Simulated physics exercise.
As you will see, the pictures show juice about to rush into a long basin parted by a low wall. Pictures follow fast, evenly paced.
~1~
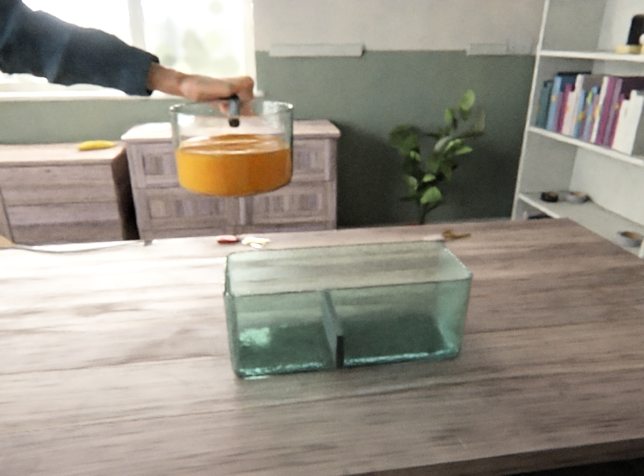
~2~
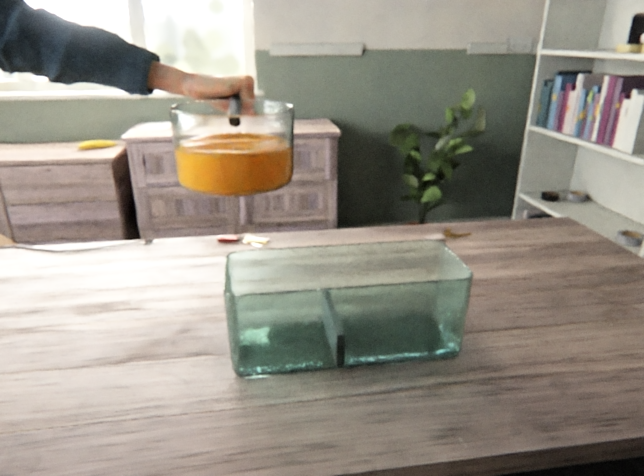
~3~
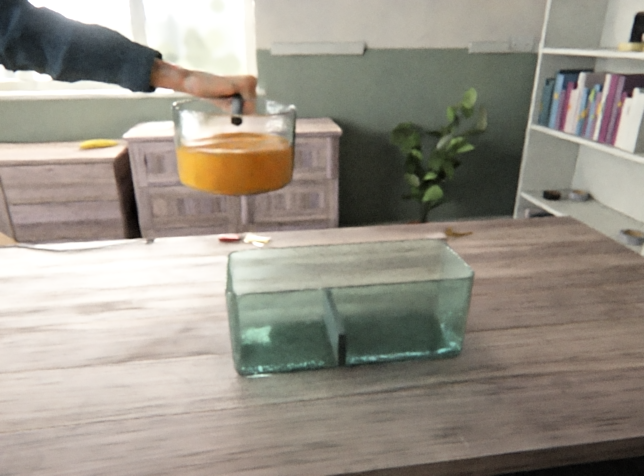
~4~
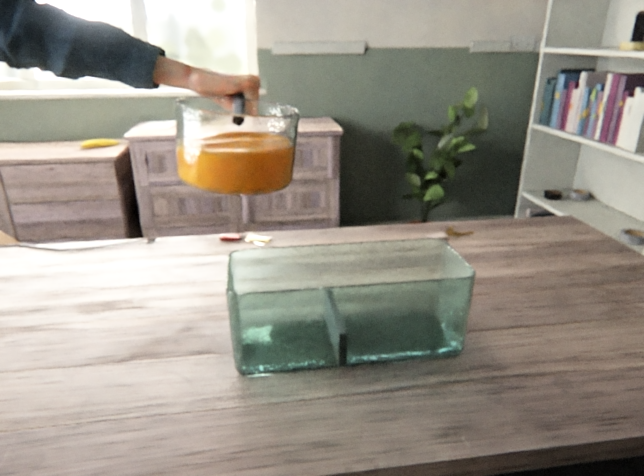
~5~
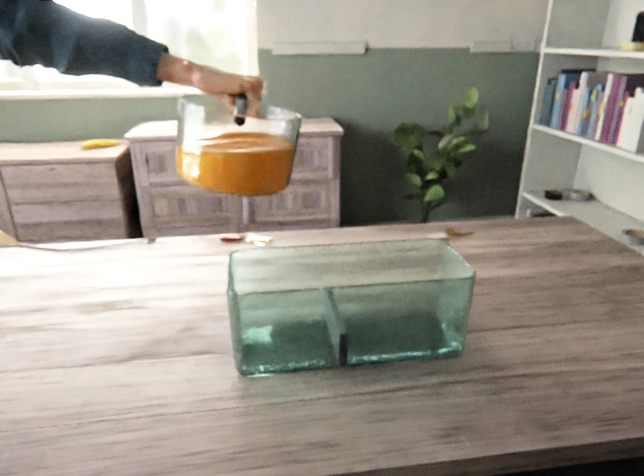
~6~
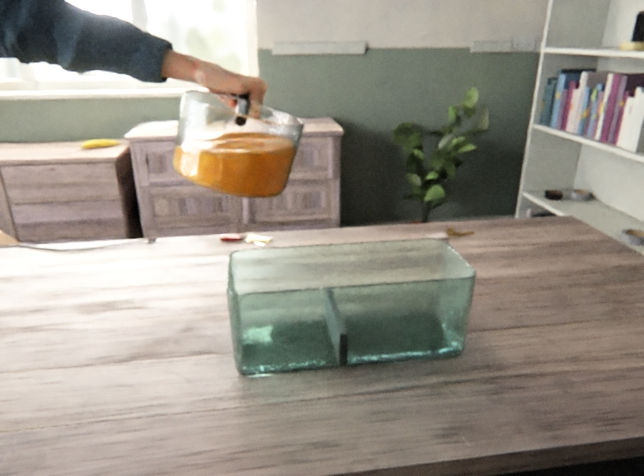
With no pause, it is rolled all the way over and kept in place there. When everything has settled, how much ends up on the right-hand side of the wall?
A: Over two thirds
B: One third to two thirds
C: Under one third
The answer is A.
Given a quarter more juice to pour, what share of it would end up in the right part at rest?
Some 80 per cent.
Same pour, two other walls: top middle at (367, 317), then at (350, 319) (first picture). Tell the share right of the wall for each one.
10 % then 45 %, approximately.
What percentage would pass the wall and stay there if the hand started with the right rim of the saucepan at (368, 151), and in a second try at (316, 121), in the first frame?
It comes out at around 95 percent and then around 95 percent.
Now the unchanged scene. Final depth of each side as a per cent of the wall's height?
I'd put the left at about 20 and the right at about 50.
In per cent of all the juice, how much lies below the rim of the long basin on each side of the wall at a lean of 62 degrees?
Left side 0 in a hundred, right side 0 in a hundred.
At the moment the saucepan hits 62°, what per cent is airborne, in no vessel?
Close to 15 in a hundred.
A moment on, the saucepan is tipped part way and 83 per cent is still to pour, 1 is left of the wall and 0 right of it.
Next, the saucepan is tipped on its side and 31 per cent is still to pour, 2 is left of the wall and 46 right of it.
Then the saucepan is tipped on its side and 7 per cent is still to pour, 11 is left of the wall and 76 right of it.
Later the saucepan is tipped on its side and 1 per cent is still to pour, 18 is left of the wall and 78 right of it.
At rest 20 per cent lies left of the wall, 78 right of it and 1 outside.
